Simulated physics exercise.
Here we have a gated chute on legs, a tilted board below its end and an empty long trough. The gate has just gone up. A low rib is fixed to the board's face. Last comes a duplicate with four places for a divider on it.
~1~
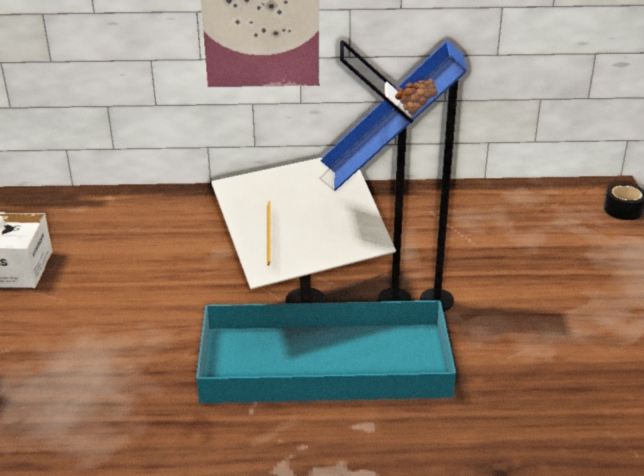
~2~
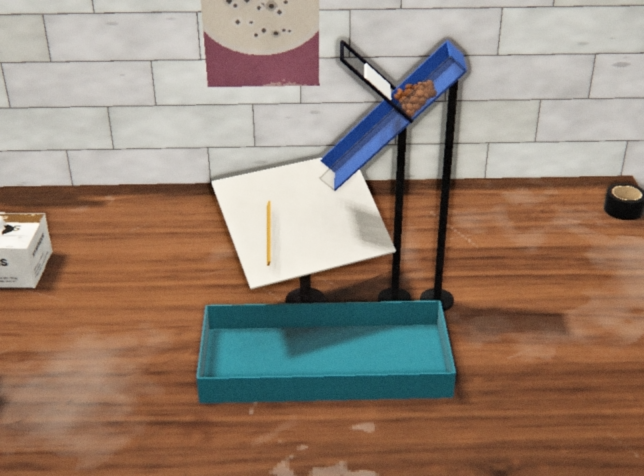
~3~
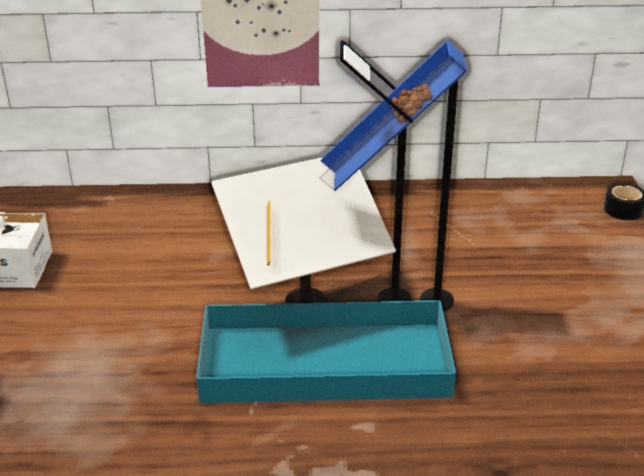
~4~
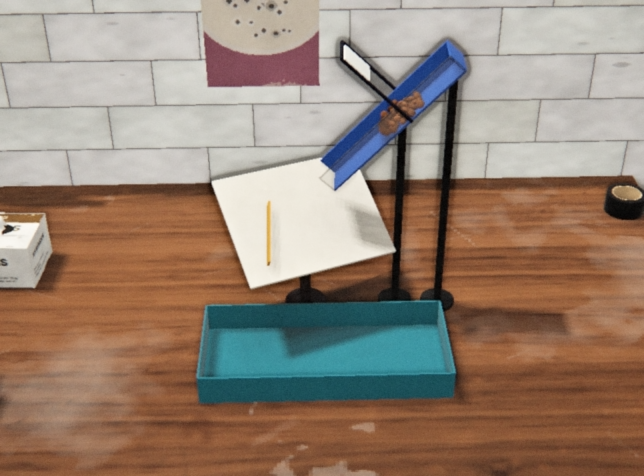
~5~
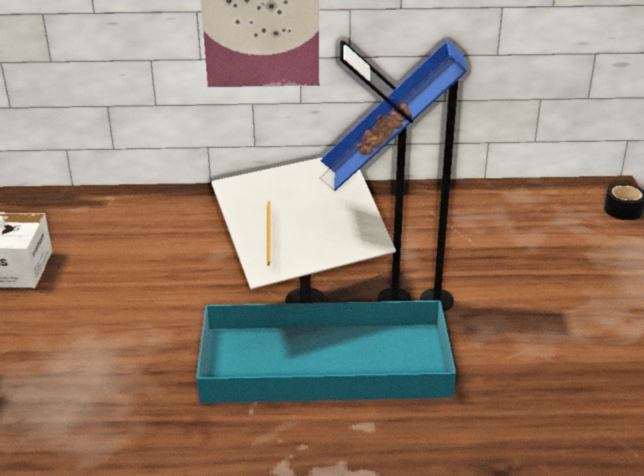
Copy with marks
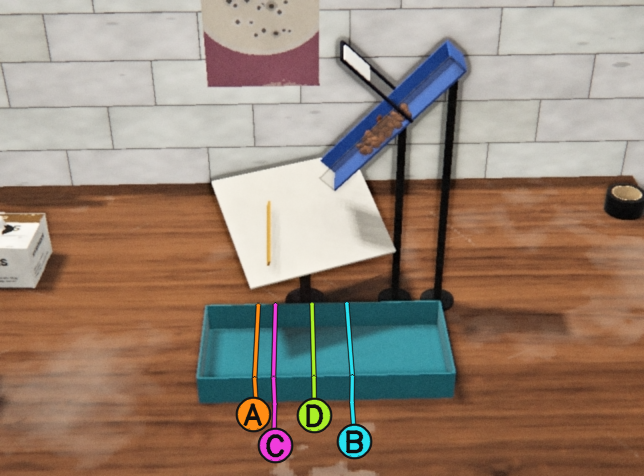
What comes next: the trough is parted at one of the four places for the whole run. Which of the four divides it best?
The answer is line D.
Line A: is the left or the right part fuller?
More lands on the right.
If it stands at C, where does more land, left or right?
Right.
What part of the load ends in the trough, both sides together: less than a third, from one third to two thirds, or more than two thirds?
It is more than two thirds.
On the marked copy, line A crosses the front rim at (254, 377); line B crosses the front rim at (352, 375); line C crosses the front rim at (273, 377); line D crosses the front rim at (313, 376).
If A is chosen, of what is caught, none at all on the left of the divider, the whole lot on the right.
If B is chosen, of what is caught, all but a few on the left of the divider, a small share on the right.
If C is chosen, of what is caught, only a few on the left of the divider, all but a few on the right.
If D is chosen, of what is caught, close to two thirds on the left of the divider, close to a third on the right.
